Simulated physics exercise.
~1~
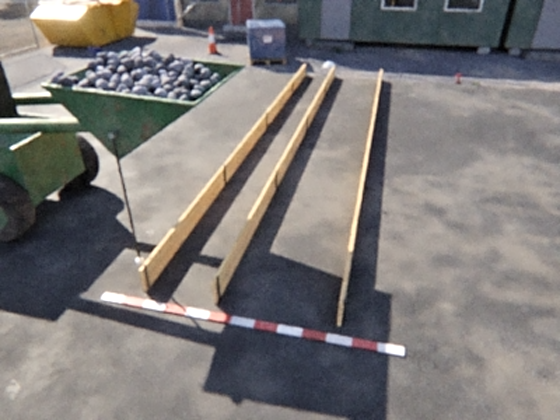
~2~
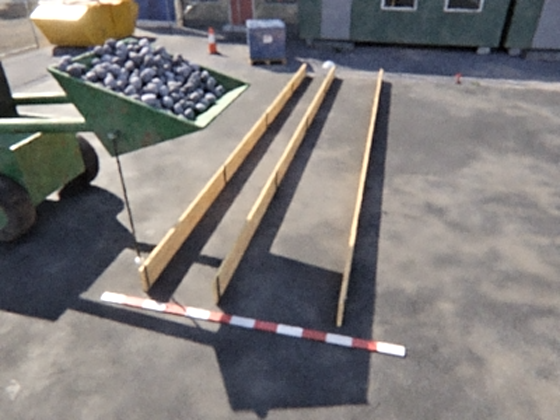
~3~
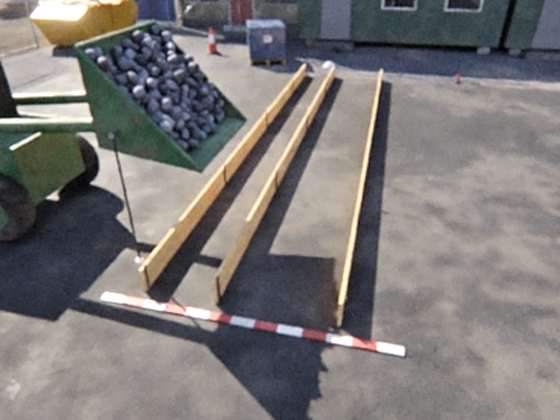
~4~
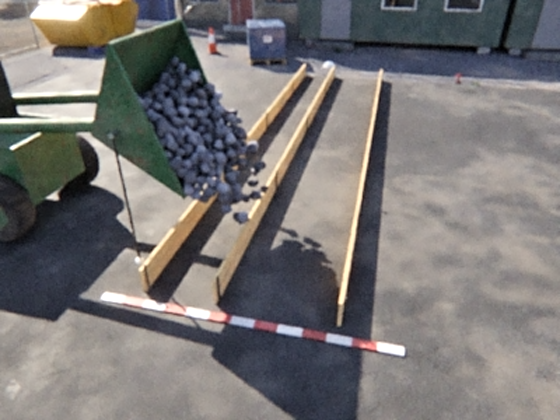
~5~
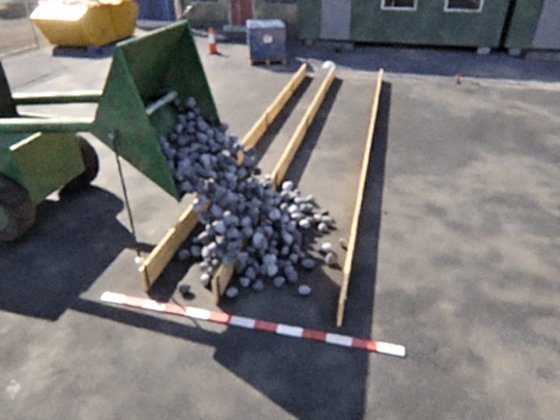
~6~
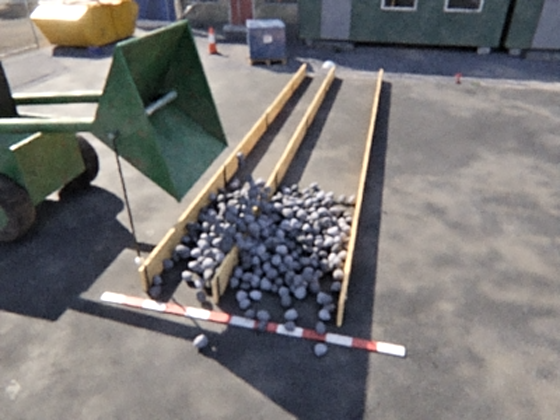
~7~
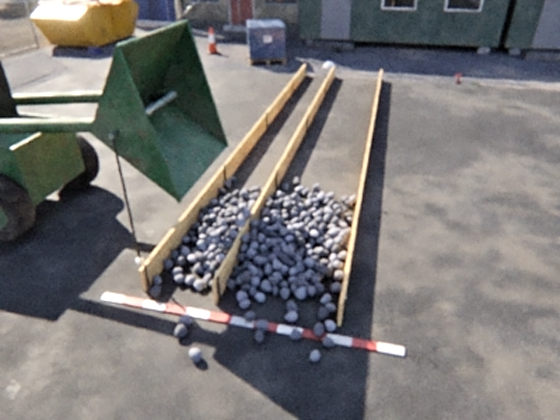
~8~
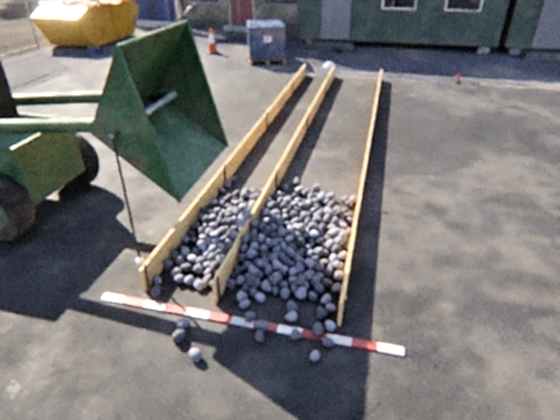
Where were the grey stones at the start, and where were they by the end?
At the start the stones were heaped in the loader's green skip at the upper left. By the end they lay on the ground, mostly in the near ends of the two bays between the boards, with a few beyond the striped staff.
On a paved yard, a green loader tipped its skip to the right and poured a heap of rounded grey stones over three wooden boards, and they settled in the two bays between them, with a few strays lying beyond the striped staff.
